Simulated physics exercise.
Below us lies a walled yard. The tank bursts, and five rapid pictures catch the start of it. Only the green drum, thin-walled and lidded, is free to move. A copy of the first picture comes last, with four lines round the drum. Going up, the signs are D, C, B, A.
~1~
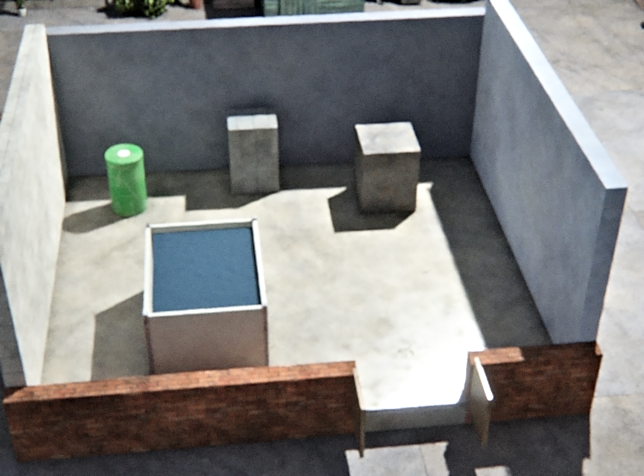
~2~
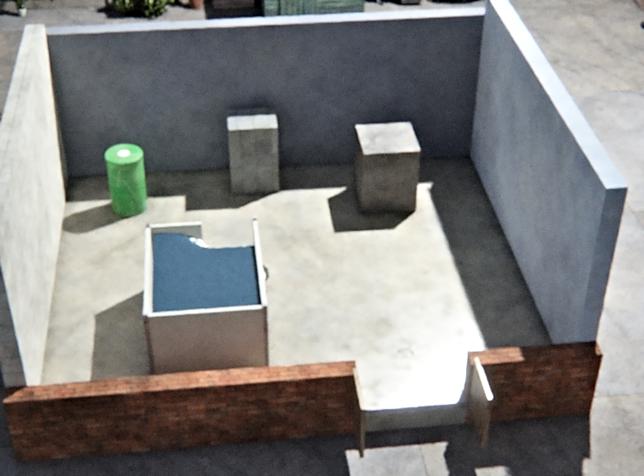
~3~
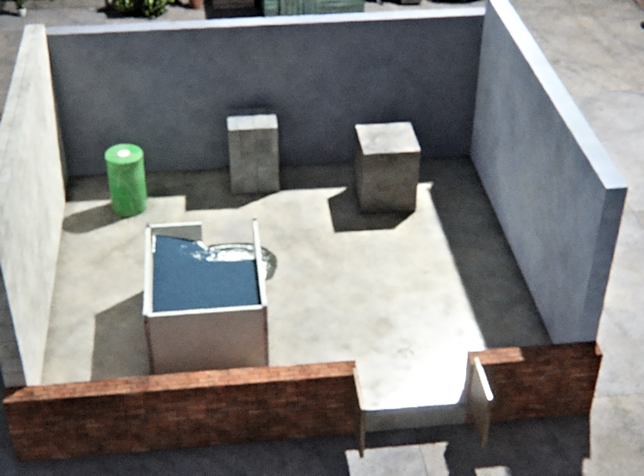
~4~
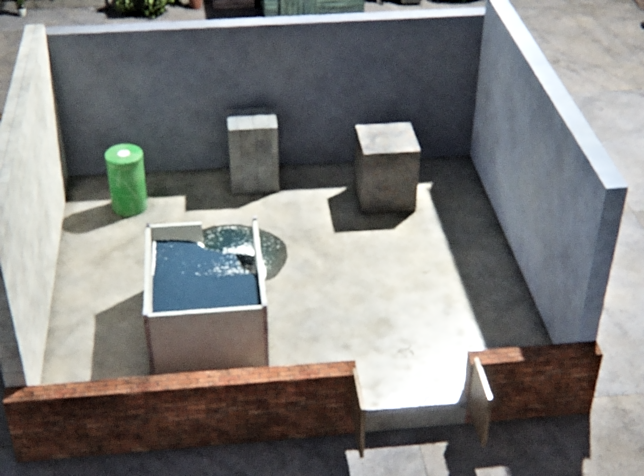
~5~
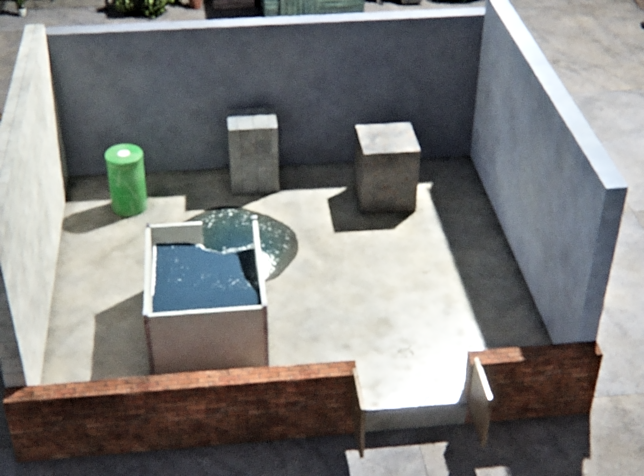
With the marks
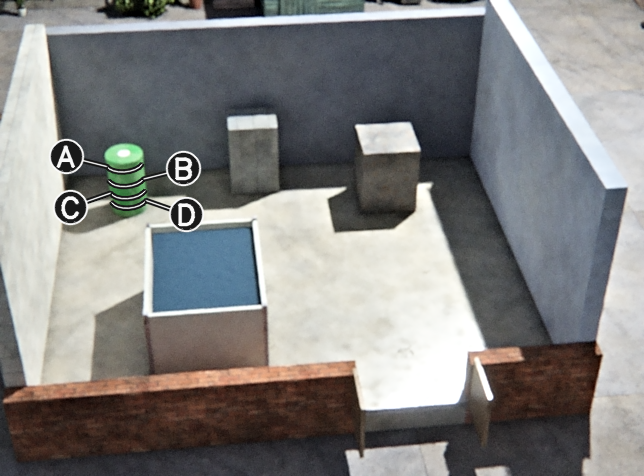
Water drains from the back of an open tank and spreads across the yard floor.
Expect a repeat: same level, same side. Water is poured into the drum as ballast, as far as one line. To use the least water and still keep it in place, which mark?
Line D.
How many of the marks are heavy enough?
All four.
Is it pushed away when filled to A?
No.
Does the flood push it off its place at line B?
No, not at all.
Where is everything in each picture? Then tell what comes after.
Lid of the green drum at (123, 154); tank full, its middle at (204, 270); open gate at (411, 359), in the first picture.
Water covers 1 % of the ground, mostly out of sight from here, in the second picture.
Water covers 3 % of the ground, mostly out of sight from here, in the third picture.
Water covers 5 % of the ground, mostly out of sight from here, in the fourth picture.
Lid of the green drum at (123, 154); 8 % of the ground under water, its edge towards the drum at (207, 213), in the fifth picture.
In white, A at (124, 171); B at (125, 186); C at (127, 198); D at (128, 208); from the bottom up D, C, B, A.
With A, it does not move.
With B, it does not move.
With C, it does not move.
With D, it does not move.
